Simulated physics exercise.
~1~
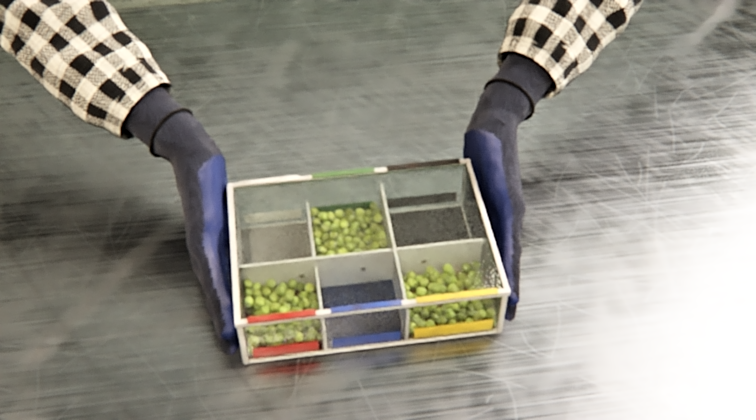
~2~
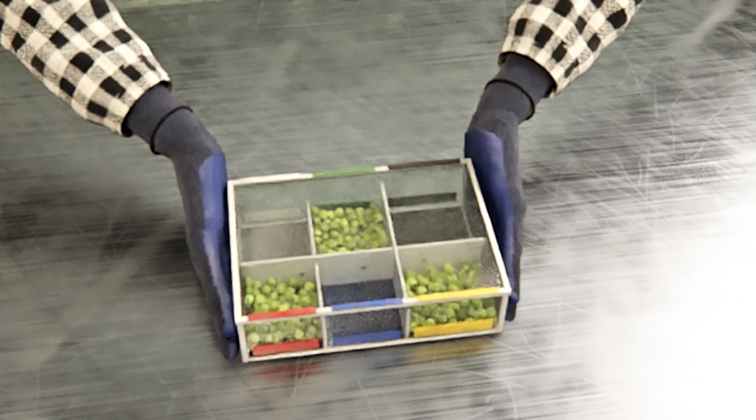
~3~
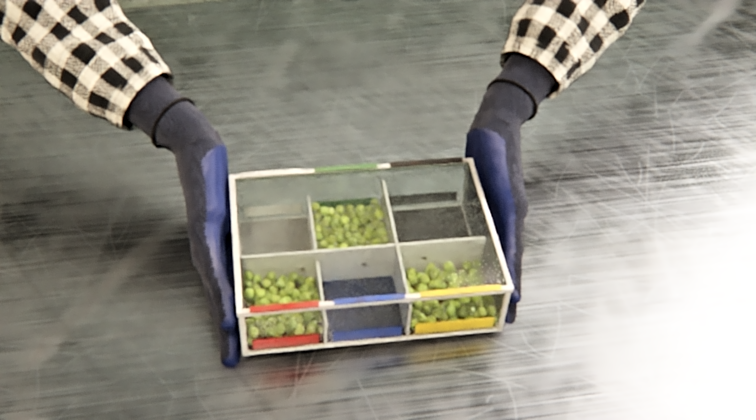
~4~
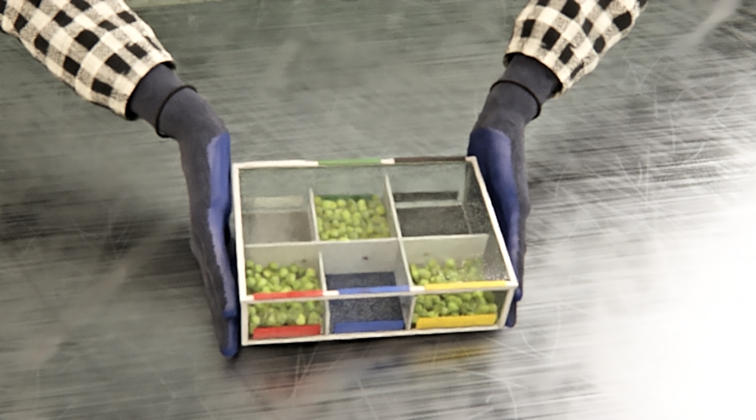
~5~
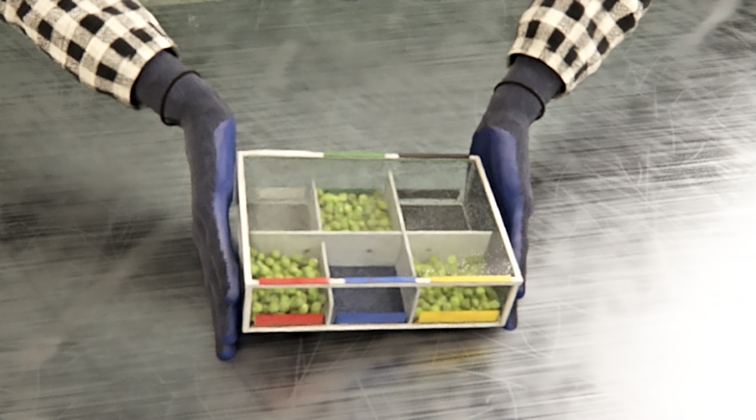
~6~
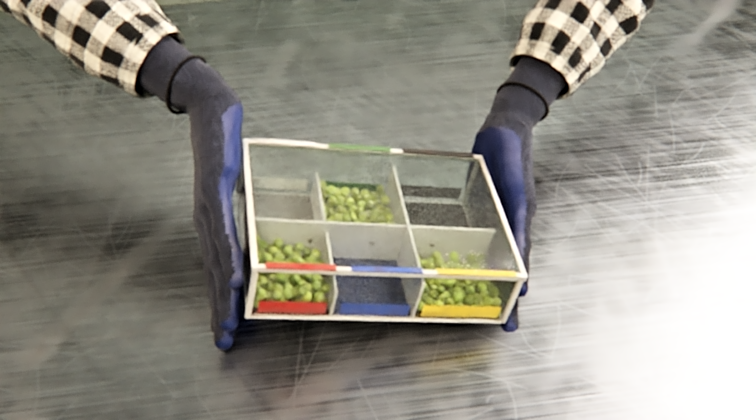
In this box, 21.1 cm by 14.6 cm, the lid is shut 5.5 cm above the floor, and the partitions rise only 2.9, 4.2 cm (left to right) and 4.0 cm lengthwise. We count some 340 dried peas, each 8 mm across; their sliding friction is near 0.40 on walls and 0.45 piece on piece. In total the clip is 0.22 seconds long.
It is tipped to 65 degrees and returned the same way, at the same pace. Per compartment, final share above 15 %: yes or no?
Red yes; blue no; green yes; yellow yes; white no; black no.
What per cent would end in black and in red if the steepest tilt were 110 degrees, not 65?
Black 35 %; red 0 %.
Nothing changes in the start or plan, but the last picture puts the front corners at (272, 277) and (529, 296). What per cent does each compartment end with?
Each compartment ends with this per cent: Red 25, blue 10, green 35, yellow 30, white 0 and black 0.
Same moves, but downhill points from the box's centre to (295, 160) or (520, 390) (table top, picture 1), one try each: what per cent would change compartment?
First try: Around 0 percent; second try: Around 5 percent.
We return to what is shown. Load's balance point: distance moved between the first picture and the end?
Measured shift: Some 1.5 cm.
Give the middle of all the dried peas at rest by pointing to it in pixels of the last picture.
I'd put it at about (376, 288).
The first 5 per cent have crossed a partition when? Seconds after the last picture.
I'd put it at about 0.80 seconds on the clock.
Then, 0.70 s after the last picture, tilt 65 degrees; red 35 %, green 35 %, yellow 30 %.
Then, 1.17 s after the last picture, tilt 28 degrees; red 30 %, blue 5 %, green 35 %, yellow 30 %.
Then, 1.72 s after the last picture, tilt 0 degrees; red 30 %, blue 5 %, green 35 %, yellow 30 %.
In the end, red 30 %, blue 5 %, green 35 %, yellow 30 %, white 0 %, black 0 %.
